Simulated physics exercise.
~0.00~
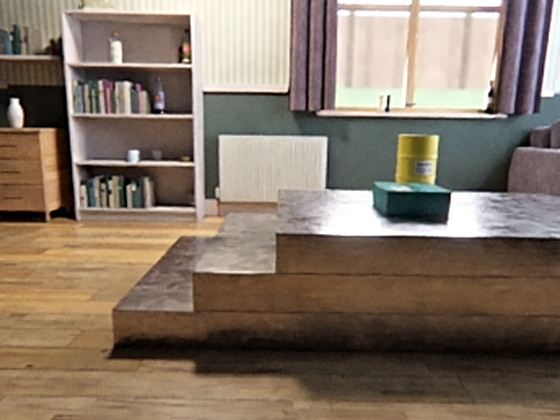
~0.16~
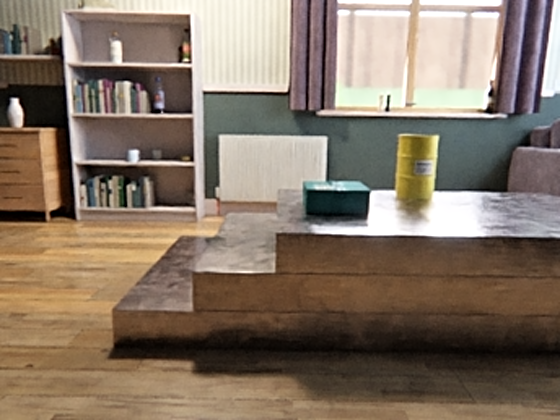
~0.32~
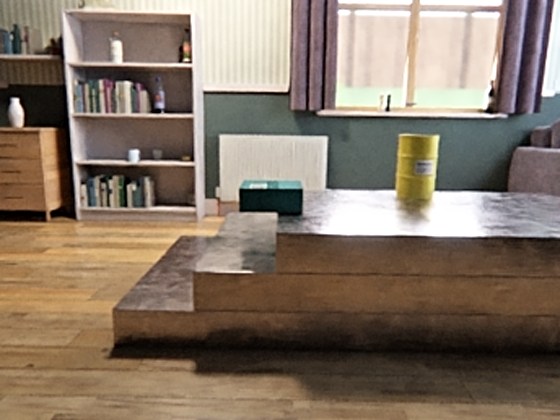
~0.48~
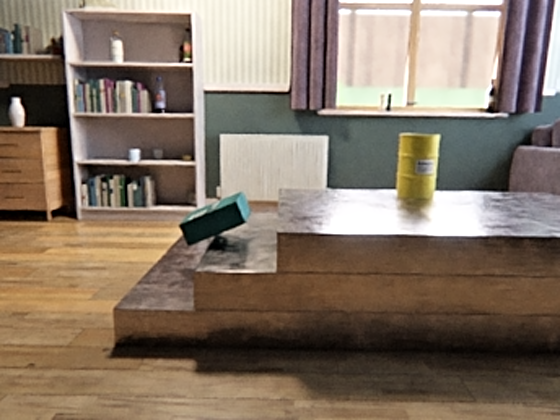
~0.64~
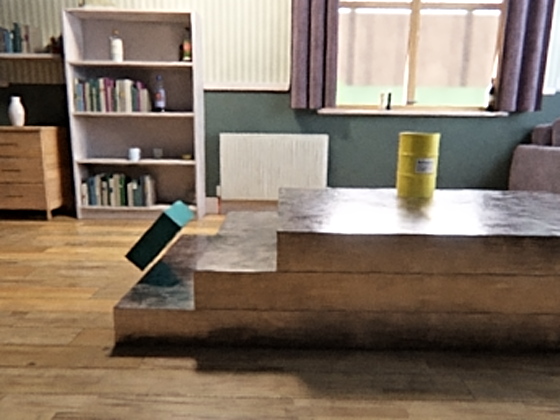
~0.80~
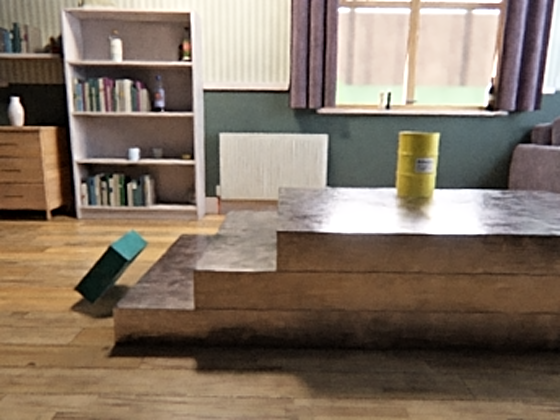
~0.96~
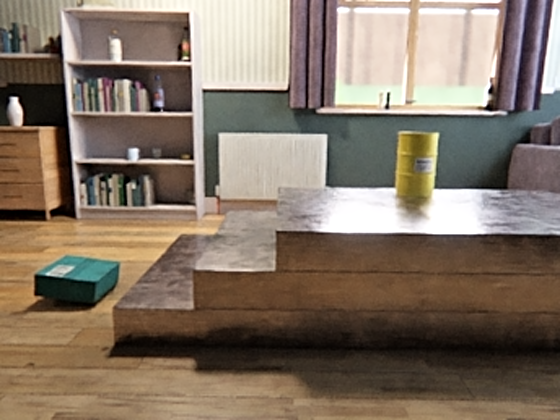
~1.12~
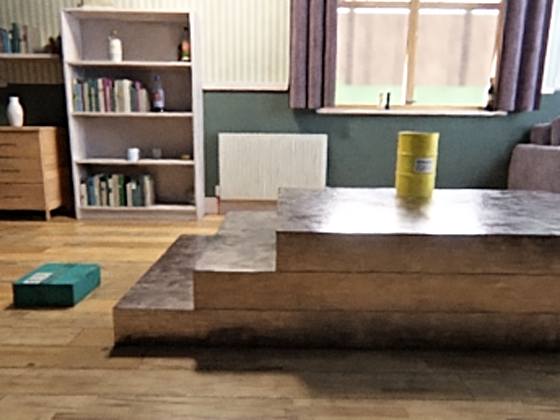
A turquoise box slid left across the top of a low platform past a yellow canister, tipped over the edge and tumbled down the steps, then landed on the wooden floor and came to lie flat, while the canister stayed put.
